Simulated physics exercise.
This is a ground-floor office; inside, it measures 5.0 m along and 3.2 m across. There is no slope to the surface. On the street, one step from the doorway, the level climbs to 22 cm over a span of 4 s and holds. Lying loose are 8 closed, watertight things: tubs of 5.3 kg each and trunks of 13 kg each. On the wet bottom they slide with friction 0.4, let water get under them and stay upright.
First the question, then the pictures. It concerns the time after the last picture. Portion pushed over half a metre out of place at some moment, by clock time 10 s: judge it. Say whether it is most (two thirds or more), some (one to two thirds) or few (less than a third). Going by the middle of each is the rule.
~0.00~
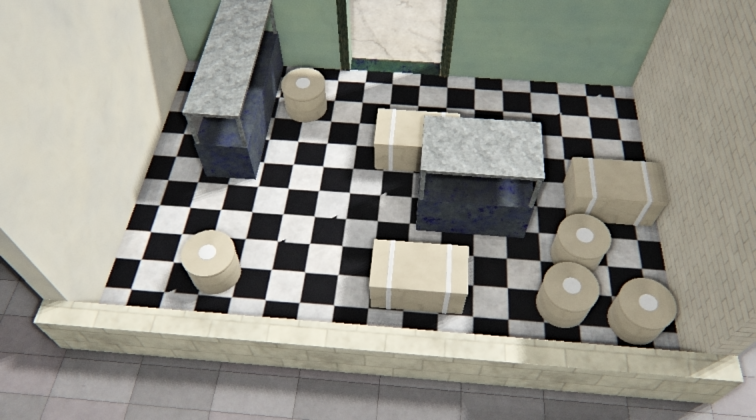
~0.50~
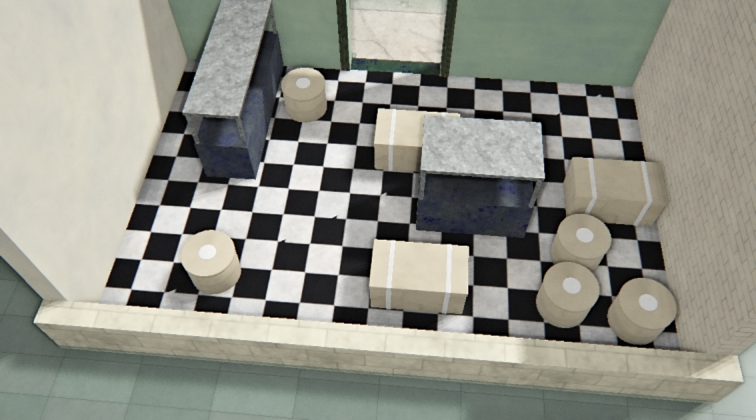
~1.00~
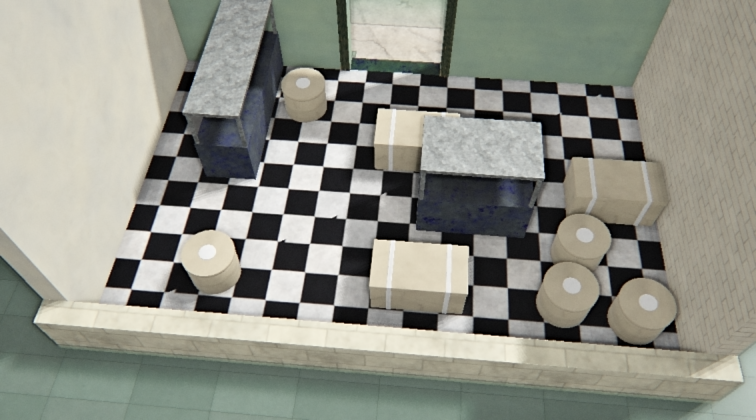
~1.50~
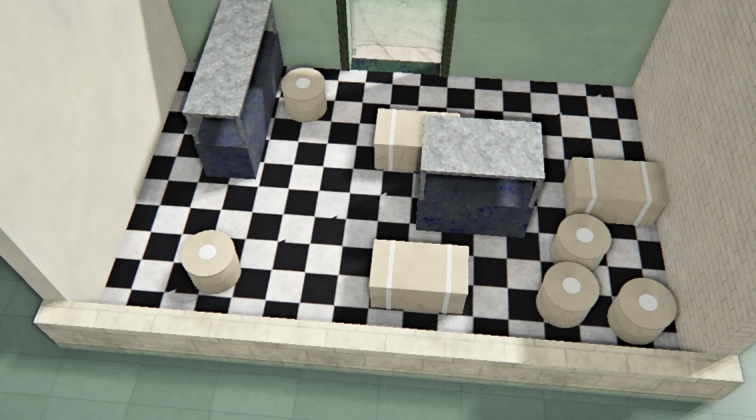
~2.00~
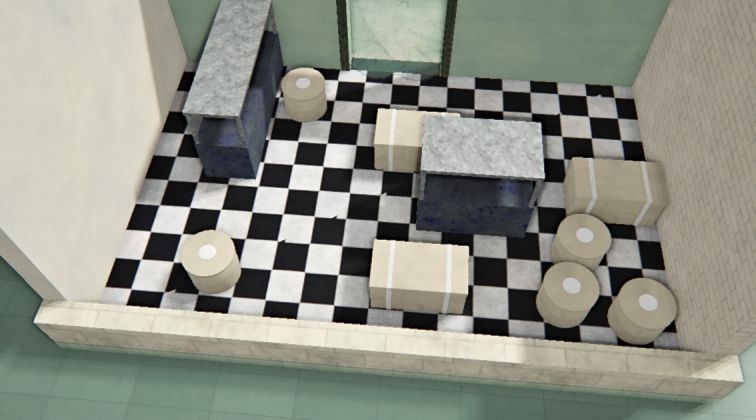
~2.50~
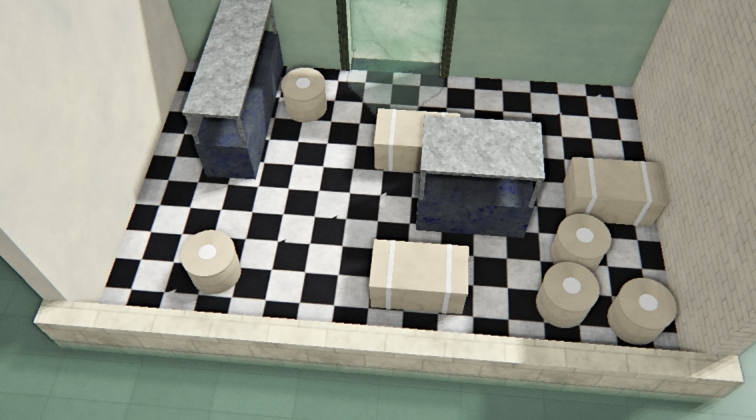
Some.
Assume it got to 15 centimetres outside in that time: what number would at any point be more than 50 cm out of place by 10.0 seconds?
In that case 1 of them.
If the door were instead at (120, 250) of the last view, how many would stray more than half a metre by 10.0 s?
Count: 7.
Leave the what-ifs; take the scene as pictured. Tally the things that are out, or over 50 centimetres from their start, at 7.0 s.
2 in all.
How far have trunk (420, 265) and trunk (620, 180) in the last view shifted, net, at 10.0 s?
One is off by 100 cm, the other by 40 cm, in the order asked.
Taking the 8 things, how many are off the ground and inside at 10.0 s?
8.
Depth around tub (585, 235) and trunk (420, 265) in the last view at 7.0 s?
Some 2 cm at the first, some 4 cm at the second.
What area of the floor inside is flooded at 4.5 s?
About 6.5 m2.
After 3.5 s 0 of 8 are over 50 cm from their spots; 0 afloat.
After 4.5 s 0 of 8 are over 50 cm from their spots; 0 afloat.
After 7.0 s 2 of 8 are over 50 cm from their spots; 2 afloat.
After 10.0 s 3 of 8 are over 50 cm from their spots, and 4 have been at some point; 8 afloat.
